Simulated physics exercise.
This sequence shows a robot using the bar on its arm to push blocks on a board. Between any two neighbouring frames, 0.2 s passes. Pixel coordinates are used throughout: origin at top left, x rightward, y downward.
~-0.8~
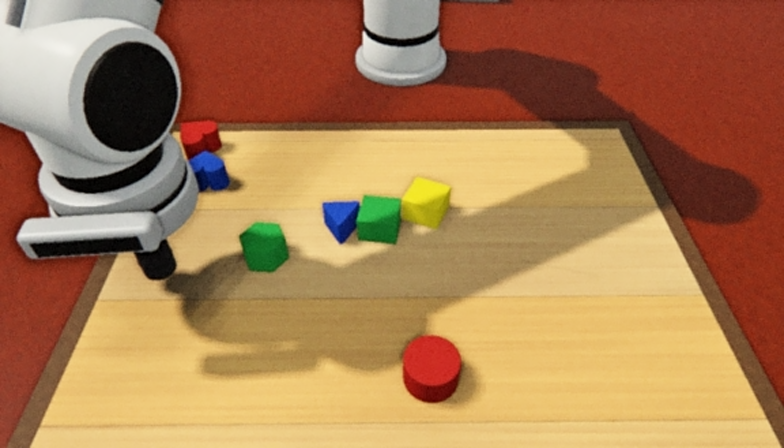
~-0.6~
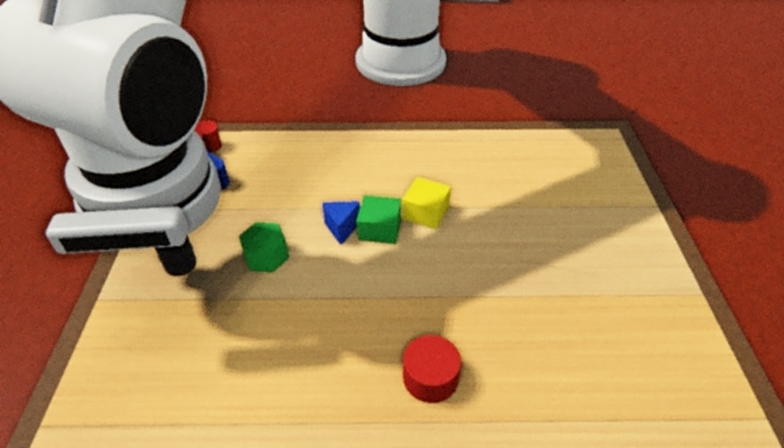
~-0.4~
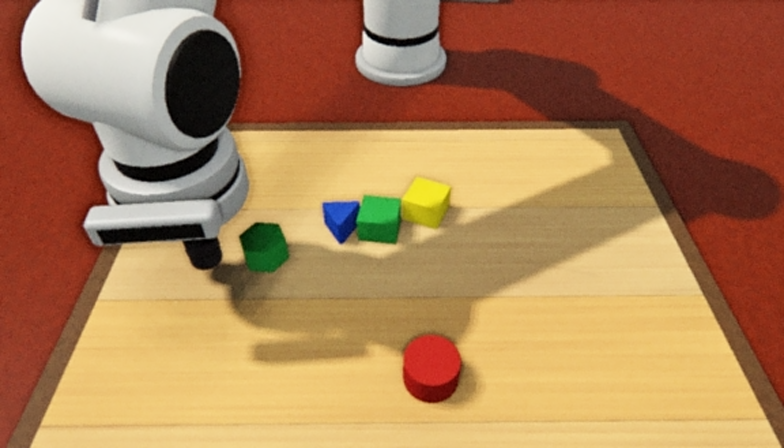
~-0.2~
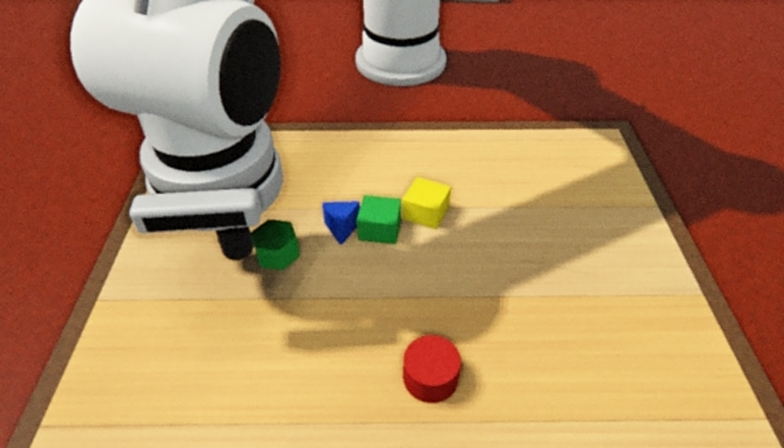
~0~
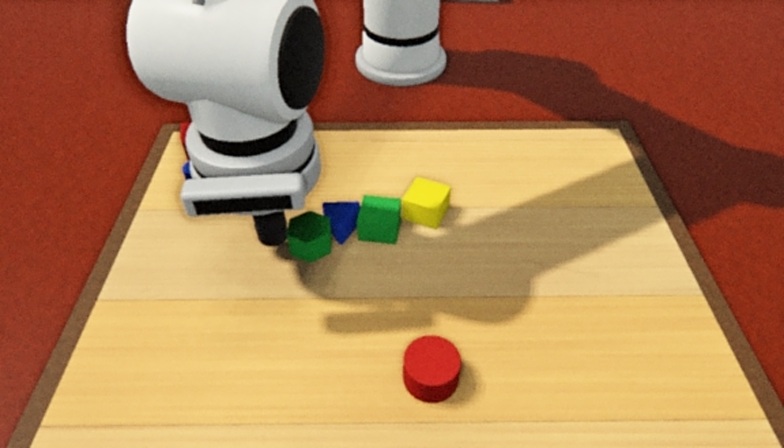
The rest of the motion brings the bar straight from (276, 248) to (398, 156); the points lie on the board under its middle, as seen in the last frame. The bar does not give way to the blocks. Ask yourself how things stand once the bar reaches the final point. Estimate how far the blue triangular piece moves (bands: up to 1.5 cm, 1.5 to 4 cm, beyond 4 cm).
It will fall in the lowest band, under 1.5 cm.
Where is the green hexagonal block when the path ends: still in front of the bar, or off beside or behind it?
By the time the path ends, the green hexagonal block has slid off to the side or behind.
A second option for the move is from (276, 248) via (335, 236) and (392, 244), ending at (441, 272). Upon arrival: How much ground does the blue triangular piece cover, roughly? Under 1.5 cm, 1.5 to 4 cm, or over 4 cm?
Shift: 1.5 to 4 cm.
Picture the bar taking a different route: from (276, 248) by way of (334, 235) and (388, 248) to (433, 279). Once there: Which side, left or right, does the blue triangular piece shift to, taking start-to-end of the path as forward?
It's pushed left.
The first path, step by step. One third of the way, bar at (319, 202); green hexagonal block at (326, 224), turned 25° clockwise; blue triangular piece at (349, 205), turned 20° anticlockwise.
Two thirds of the way, bar at (361, 171); green hexagonal block at (326, 224), turned 25° clockwise; blue triangular piece at (349, 205), turned 20° anticlockwise.
At the end, bar at (398, 145); green hexagonal block at (326, 224), turned 25° clockwise; blue triangular piece at (349, 205), turned 20° anticlockwise; green square block not moved; yellow square block not moved.
